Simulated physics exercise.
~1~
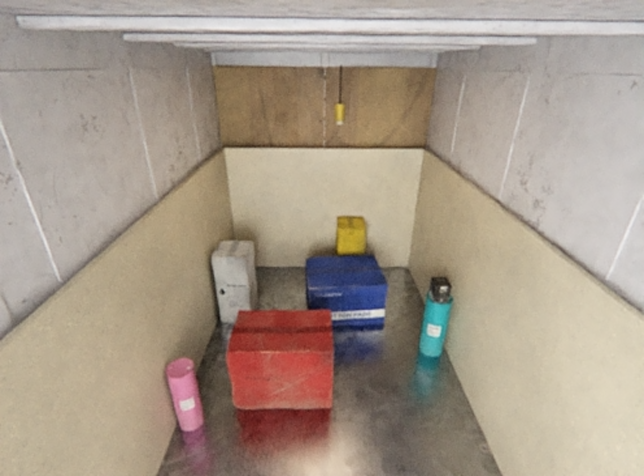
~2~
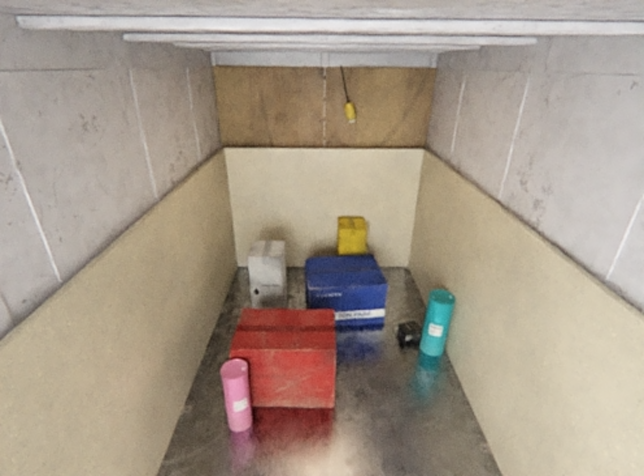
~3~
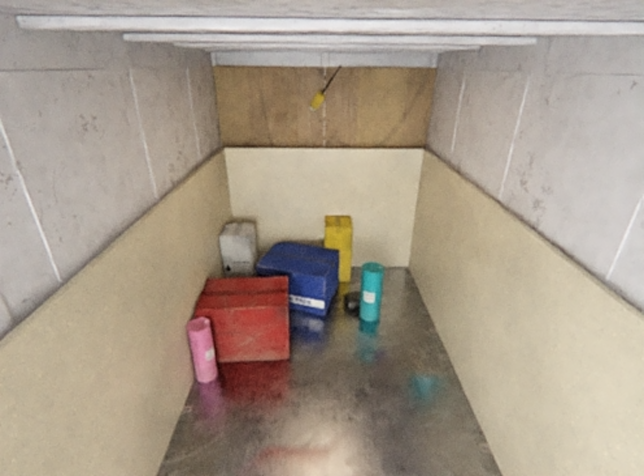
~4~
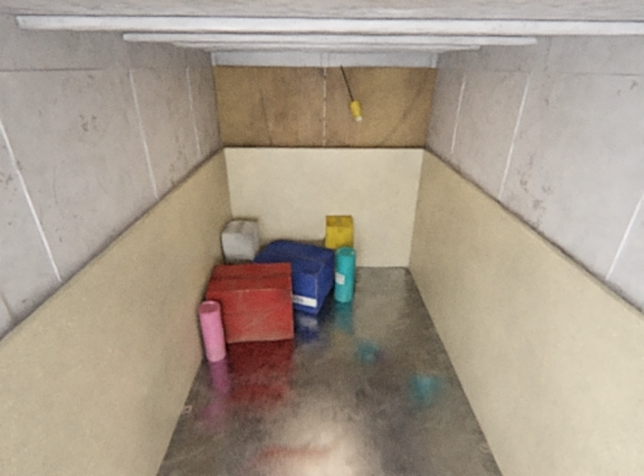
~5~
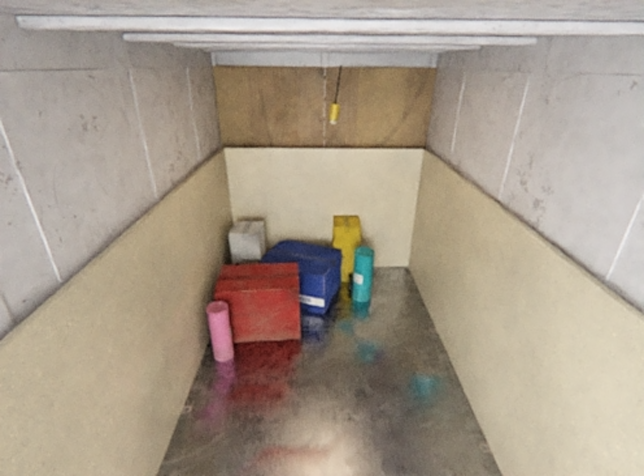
The load bay of a van is seen from the rear towards the bulkhead, with a yellow lamp hanging on a cord. A red box, a blue box and a yellow box stand in the middle, a white box and a pink canister at left, and a turquoise canister at right with a black box on top. The black box drops to the floor as the pink canister shifts right and the lamp swings. Then most of the load slides left and deeper in. Finally the canisters stand upright beside the bunched boxes, after a slight shift right, with the yellow box still at the back.
